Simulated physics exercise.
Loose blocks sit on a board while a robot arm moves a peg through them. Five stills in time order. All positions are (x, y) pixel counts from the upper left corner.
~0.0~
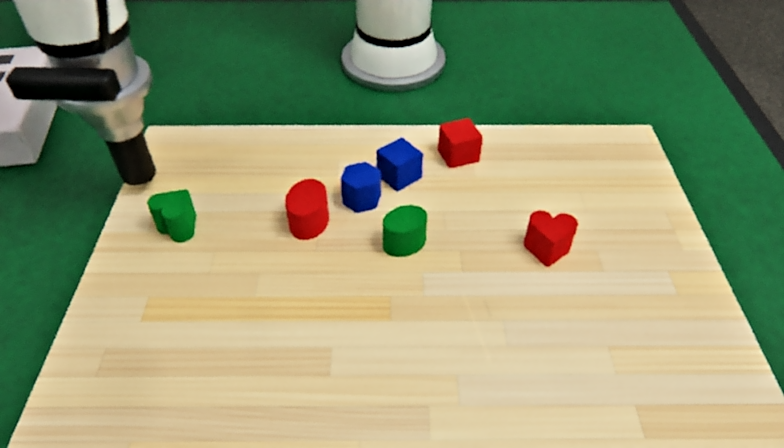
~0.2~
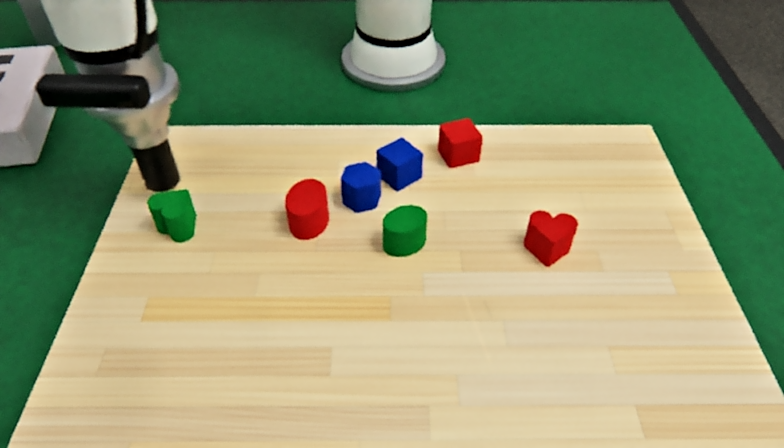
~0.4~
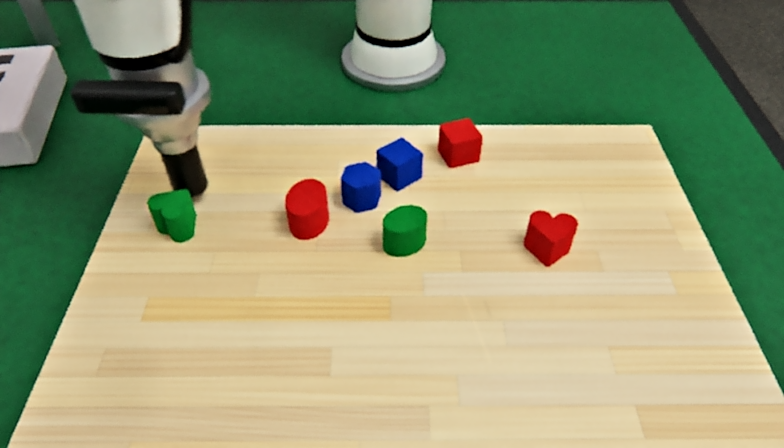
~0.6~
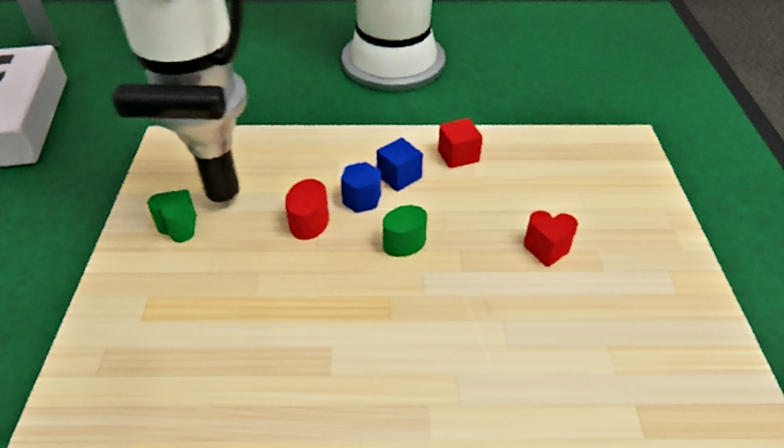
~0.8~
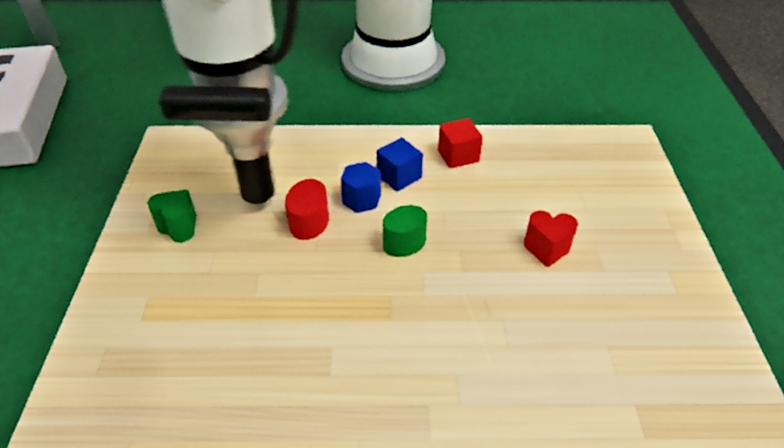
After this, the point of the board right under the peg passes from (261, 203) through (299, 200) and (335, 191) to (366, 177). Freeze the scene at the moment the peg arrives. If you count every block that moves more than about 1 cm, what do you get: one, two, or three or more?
Count: Two.
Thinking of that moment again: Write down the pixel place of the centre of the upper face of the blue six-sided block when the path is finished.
So, by the moment the path ends, you'll find the top centre of the blue six-sided block at (380, 173).
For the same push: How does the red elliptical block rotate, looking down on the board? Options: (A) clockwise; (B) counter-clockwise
I choose A.
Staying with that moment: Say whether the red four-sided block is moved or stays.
The block stays on its spot.
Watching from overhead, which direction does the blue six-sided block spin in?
It ends up turned clockwise.
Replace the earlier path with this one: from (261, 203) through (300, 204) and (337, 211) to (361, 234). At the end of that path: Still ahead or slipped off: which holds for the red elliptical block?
Ahead to the end.
The first path, step by step. One third of the way, peg (297, 189); red elliptical block (314, 197), turned 20° clockwise.
Two thirds of the way, peg (334, 180); red elliptical block (320, 197), turned 40° clockwise; blue six-sided block (366, 174).
At the end, peg (366, 166); green heart block still; red elliptical block (320, 197), turned 40° clockwise; blue six-sided block (380, 173), turned 40° clockwise; blue four-sided block (404, 150); red four-sided block still.
